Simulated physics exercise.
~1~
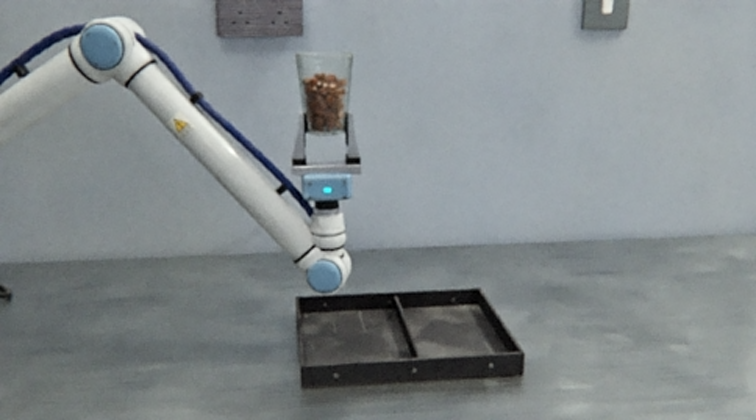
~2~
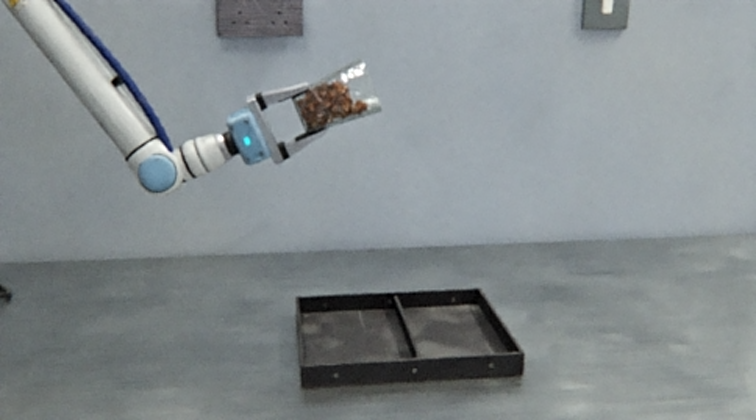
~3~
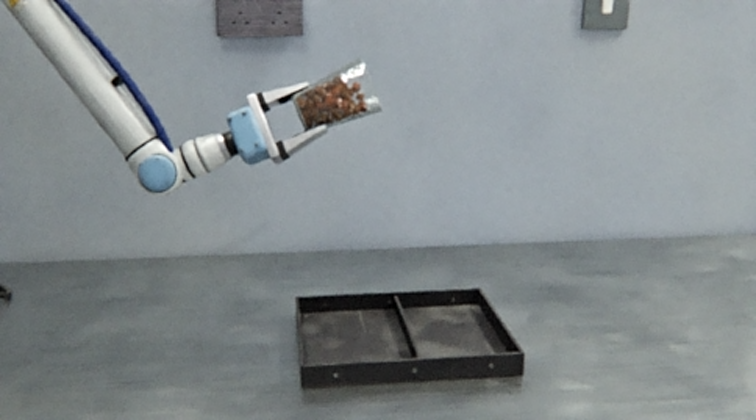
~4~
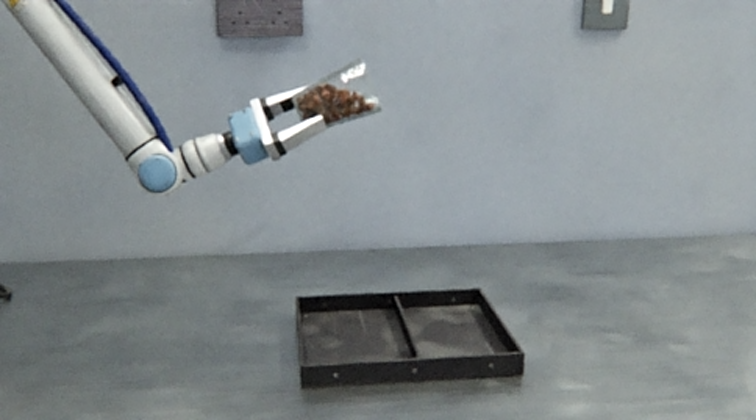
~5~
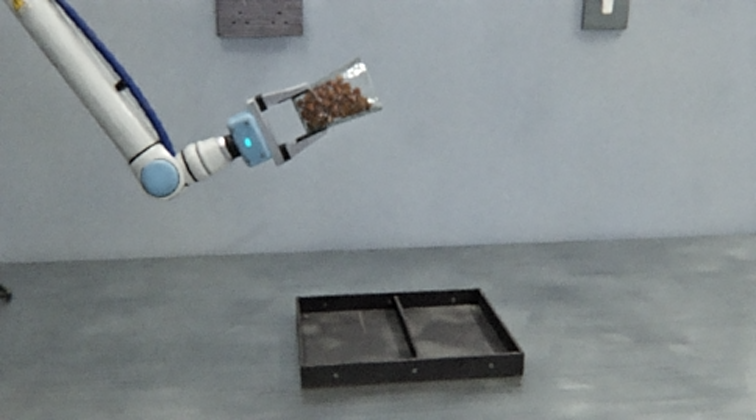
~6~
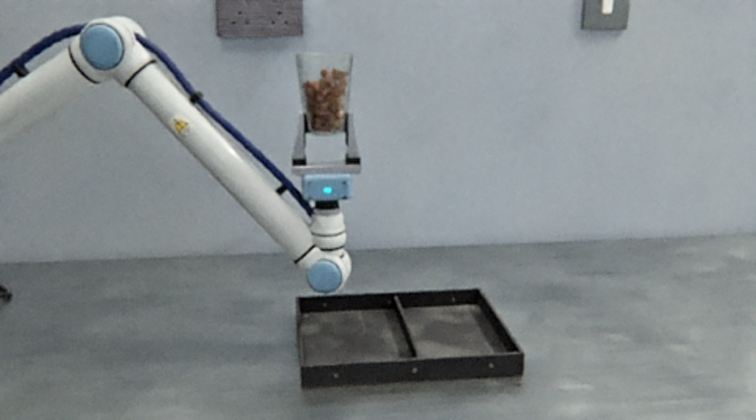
Above a divided black tray, a robot arm tips, rolls and rights a still-filled tumbler.
